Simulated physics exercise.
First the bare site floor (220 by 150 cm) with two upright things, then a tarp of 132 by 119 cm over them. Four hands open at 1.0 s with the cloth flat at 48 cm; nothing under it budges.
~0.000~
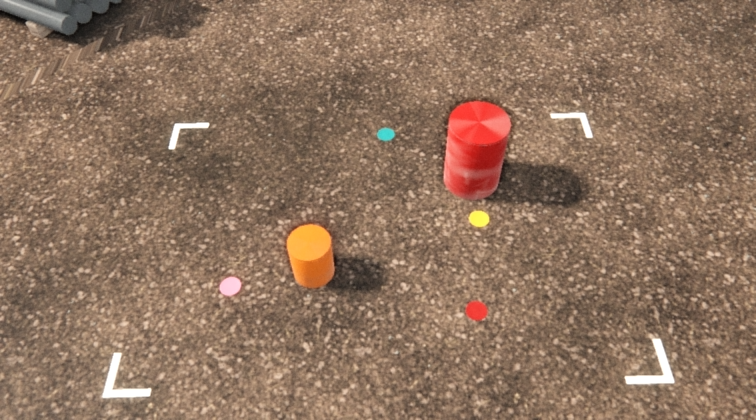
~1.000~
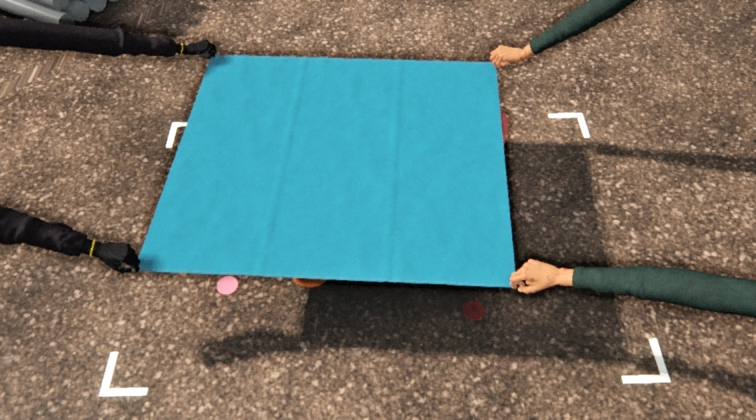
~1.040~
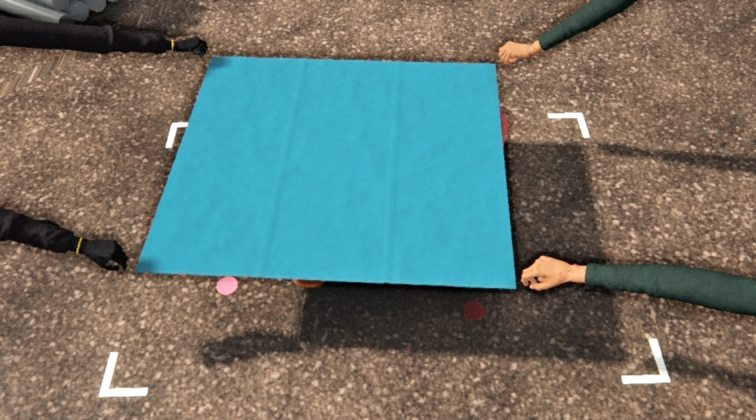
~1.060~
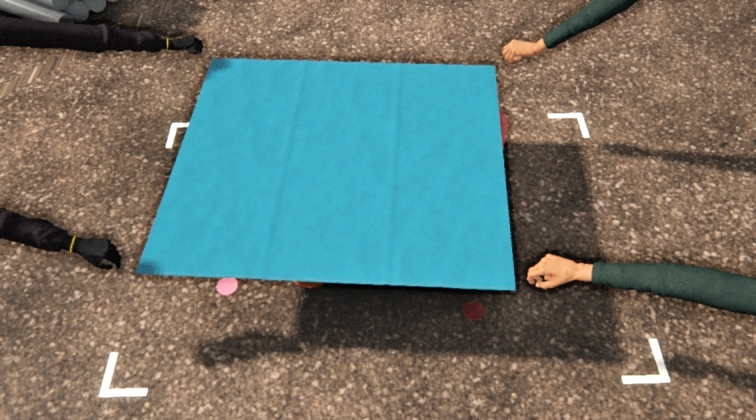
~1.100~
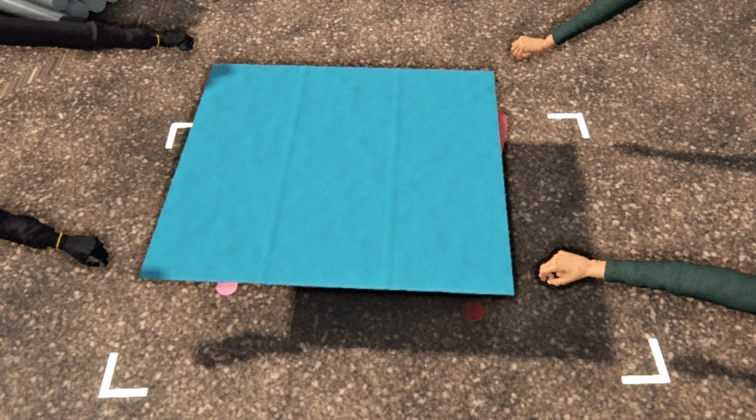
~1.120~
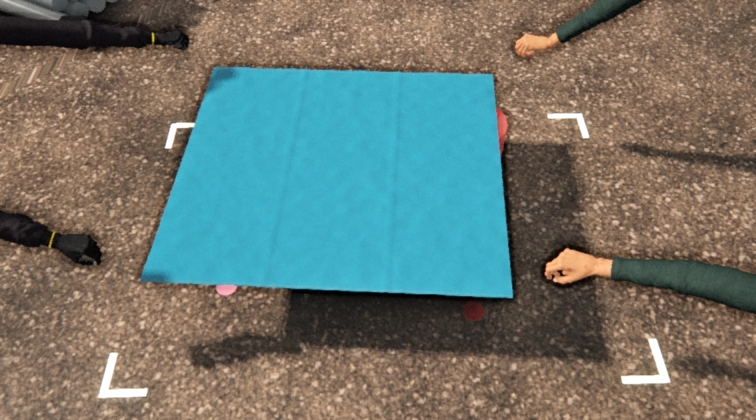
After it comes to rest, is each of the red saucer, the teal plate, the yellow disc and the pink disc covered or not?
Result: Red saucer vanishes under it, teal plate remains in the open, yellow disc still shows, pink disc gets covered.
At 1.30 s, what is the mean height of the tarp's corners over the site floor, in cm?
About 16 cm.
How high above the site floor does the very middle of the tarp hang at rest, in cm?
Some 12 cm up.
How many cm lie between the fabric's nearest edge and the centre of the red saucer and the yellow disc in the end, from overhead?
About 6 cm, 8 cm.
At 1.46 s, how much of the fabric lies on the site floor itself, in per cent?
Some 20 per cent.
At 1.3 s, 0 % of it is down, spanning 134 by 125 cm, above red saucer, teal plate, yellow disc, pink disc.
At 1.5 s, 20 % of it is down, spanning 122 by 118 cm, above red saucer, pink disc.
At 1.6 s, 30 % of it is down, spanning 123 by 118 cm, above red saucer, pink disc.
At 1.8 s, 30 % of it is down, spanning 122 by 118 cm, above red saucer, pink disc.
At 3.3 s, 30 % of it is down, spanning 122 by 119 cm, above red saucer, pink disc.
